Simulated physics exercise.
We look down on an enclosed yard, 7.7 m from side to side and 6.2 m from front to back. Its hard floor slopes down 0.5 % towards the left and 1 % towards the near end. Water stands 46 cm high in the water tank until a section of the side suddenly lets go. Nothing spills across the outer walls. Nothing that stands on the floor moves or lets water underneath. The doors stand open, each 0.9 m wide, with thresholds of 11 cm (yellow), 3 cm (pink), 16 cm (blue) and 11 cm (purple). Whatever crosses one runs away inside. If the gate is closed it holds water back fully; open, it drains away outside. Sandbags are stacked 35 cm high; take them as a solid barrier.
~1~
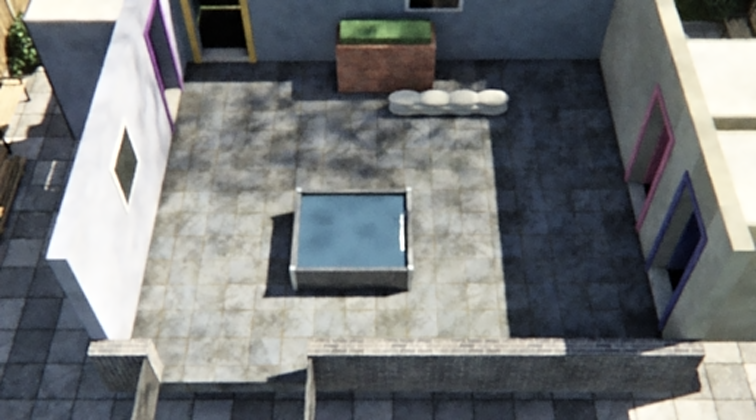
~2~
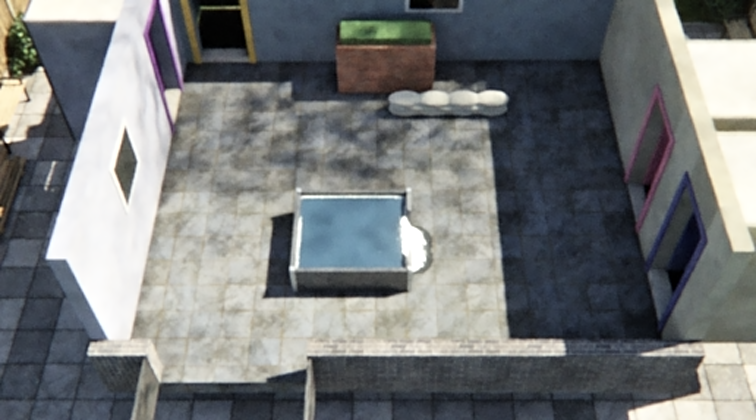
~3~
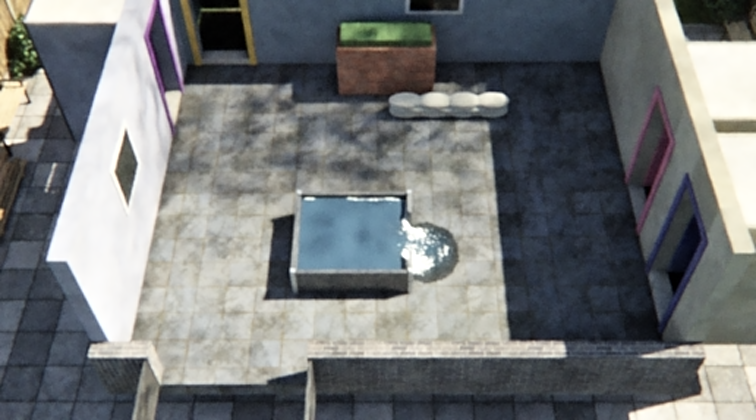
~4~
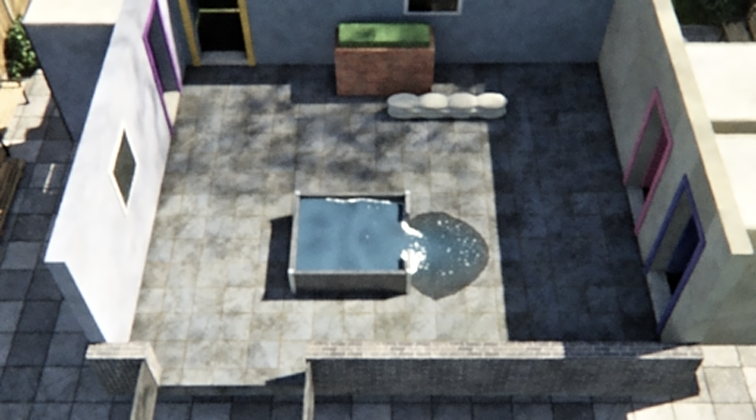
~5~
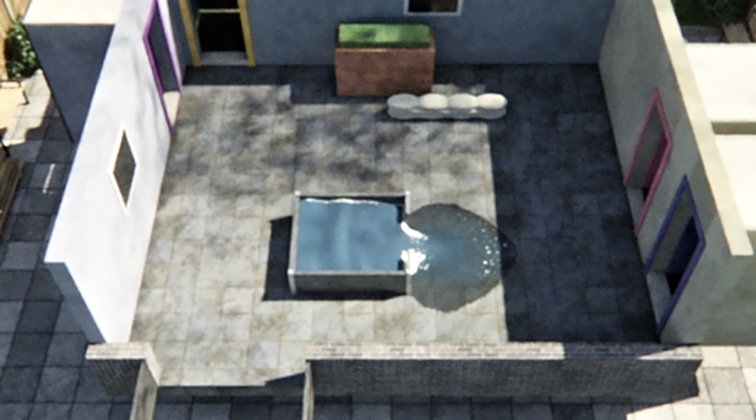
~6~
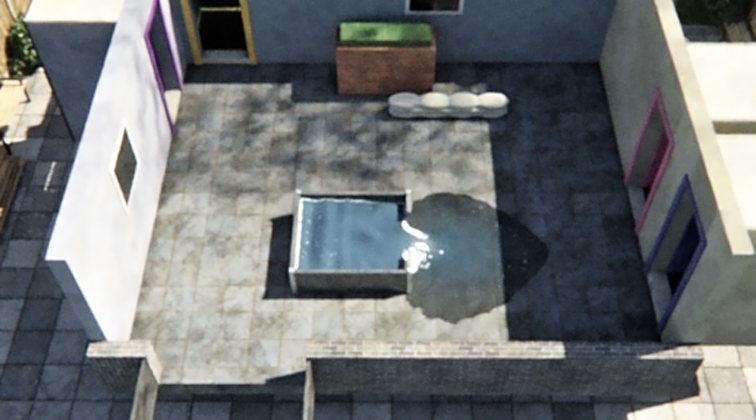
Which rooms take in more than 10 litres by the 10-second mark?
The water let in: At the yellow door it stays under the limit; at the pink door it goes over the limit; at the blue door it stays under the limit; at the purple door it keeps below the limit.
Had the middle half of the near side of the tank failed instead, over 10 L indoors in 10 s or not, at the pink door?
Then: Pink not over.
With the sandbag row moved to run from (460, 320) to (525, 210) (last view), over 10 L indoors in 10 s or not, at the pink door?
Then: Pink not over.
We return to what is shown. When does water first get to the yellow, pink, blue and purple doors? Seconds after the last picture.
Arrival: Yellow not in the 10 s, pink 1.0 s, blue 1.0 s, purple not in the 10 s.
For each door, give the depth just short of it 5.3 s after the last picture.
Depths in cm: Yellow 0, pink 6, blue 6, purple 0.
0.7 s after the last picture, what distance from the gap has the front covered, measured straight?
About 3.6 m.
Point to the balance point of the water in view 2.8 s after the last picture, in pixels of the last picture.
At about (474, 256).
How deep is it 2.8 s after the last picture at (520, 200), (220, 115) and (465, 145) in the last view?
About 2, 0 and 1 cm.
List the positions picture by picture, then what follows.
Still water, 46 cm deep, in the water tank at (353, 232), in the first picture.
The front is at (420, 269), 0.4 m from the gap at (407, 244); 0.1 m2 of floor is under water; 46 cm left at the back of the water tank, in the second picture.
The front is at (451, 261), 0.7 m from the gap at (408, 246); 0.5 m2 of floor is under water; 46 cm left at the back of the water tank, in the third picture.
The front is at (481, 262), 1.2 m from the gap at (406, 247); 1.2 m2 of floor is under water; 46 cm left at the back of the water tank, in the fourth picture.
Water pours out at (406, 247) and has run 1.6 m, to (511, 253); typically 4 cm deep outside, 46 cm at the water tank's back, in the fifth picture.
The front is at (539, 245), 2.1 m from the gap at (407, 246); 2.6 m2 of floor is under water; 40 cm left at the back of the water tank, in the sixth picture.
Then, 0.7 s after the last picture water covers 20 % of the floor and is deepest (24 cm) near (415, 252); yellow door not reached, pink door not reached, blue door not reached, purple door not reached.
Then, 1.5 s after the last picture water covers 30 % of the floor and is deepest (18 cm) near (415, 252); yellow door not reached, pink door 7 cm at the sill, 5 L in, blue door 11 cm at the sill, 0 L in, purple door not reached.
Then, 2.8 s after the last picture water covers 30 % of the floor and is deepest (14 cm) near (415, 252); yellow door not reached, pink door 8 cm at the sill, 36 L in, blue door 10 cm at the sill, 0 L in, purple door not reached.
Then, 5.3 s after the last picture water covers 35 % of the floor and is deepest (9 cm) near (415, 252); yellow door not reached, pink door 6 cm at the sill, 59 L in, blue door 6 cm at the sill, 0 L in, purple door not reached.
Then, 9.3 s after the last picture water covers 55 % of the floor and is deepest (6 cm) near (624, 368); yellow door not reached, pink door 4 cm at the sill, 72 L in, blue door 4 cm at the sill, 0 L in, purple door not reached.
